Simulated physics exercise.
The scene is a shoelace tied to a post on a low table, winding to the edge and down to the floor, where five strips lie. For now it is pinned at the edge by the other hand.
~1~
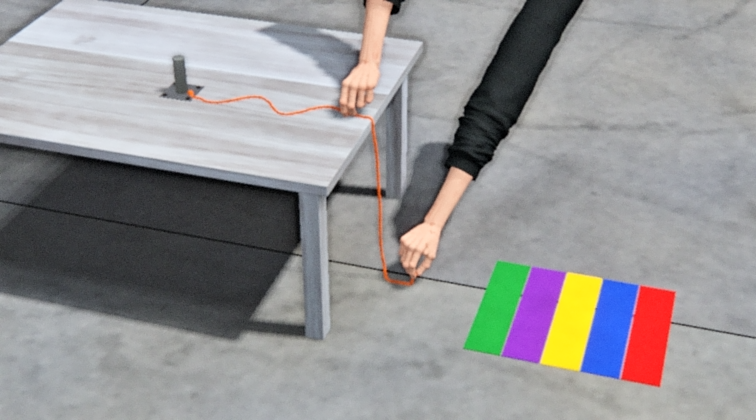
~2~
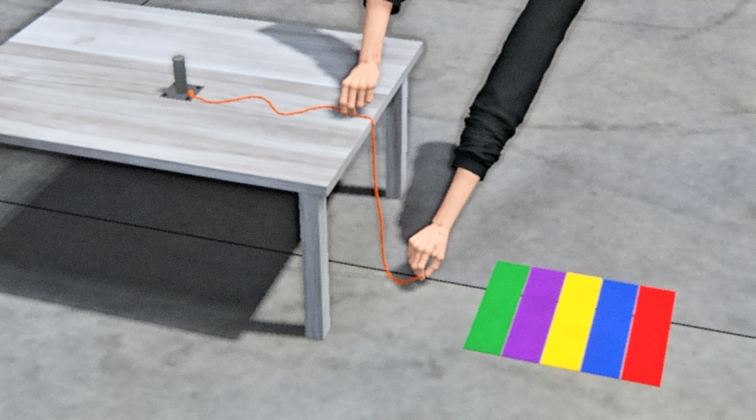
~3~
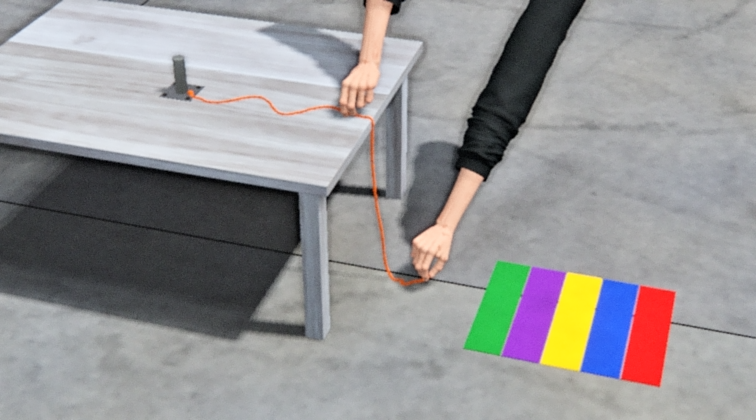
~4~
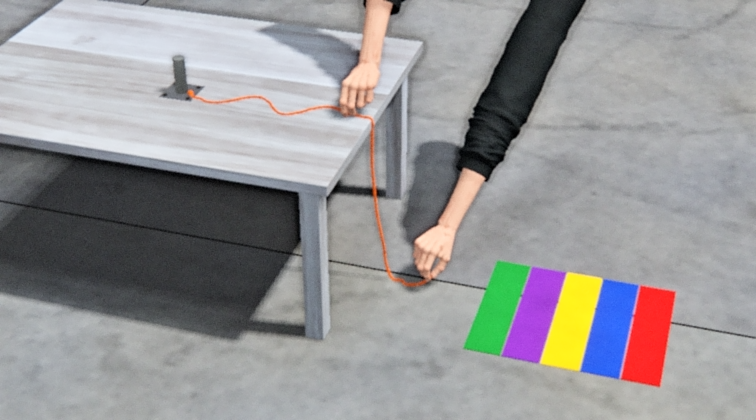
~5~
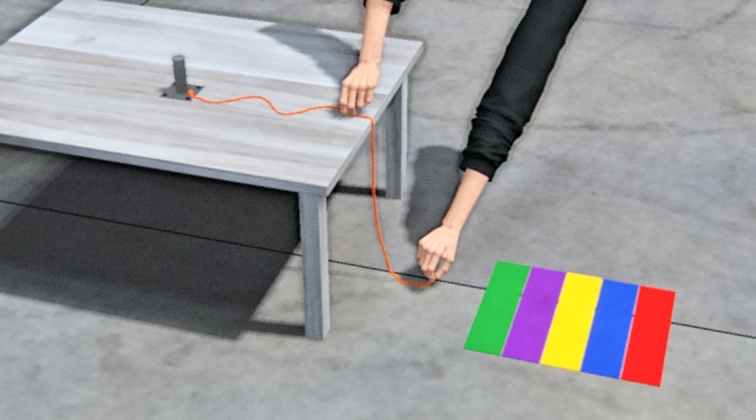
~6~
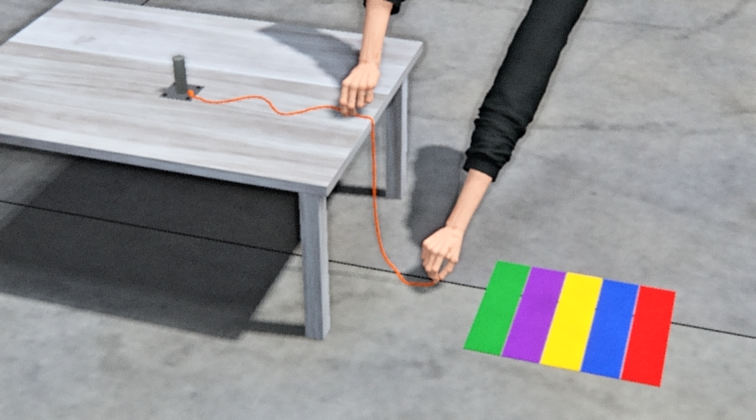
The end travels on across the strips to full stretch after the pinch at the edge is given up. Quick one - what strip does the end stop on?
The yellow strip.
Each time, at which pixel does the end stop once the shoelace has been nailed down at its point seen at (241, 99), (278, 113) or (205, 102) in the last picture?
(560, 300), (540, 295), (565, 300).
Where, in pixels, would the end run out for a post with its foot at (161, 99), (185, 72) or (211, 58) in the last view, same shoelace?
Close to (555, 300), (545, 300) and (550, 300) in that order.
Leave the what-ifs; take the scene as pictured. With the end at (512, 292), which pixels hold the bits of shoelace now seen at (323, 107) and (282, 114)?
(351, 117) for the first, (310, 110) for the second.
Soon after, end near (512, 292); over green.
After that, end near (550, 299); over purple.
At the stop, end near (573, 303); over yellow. The end stops over the yellow strip.
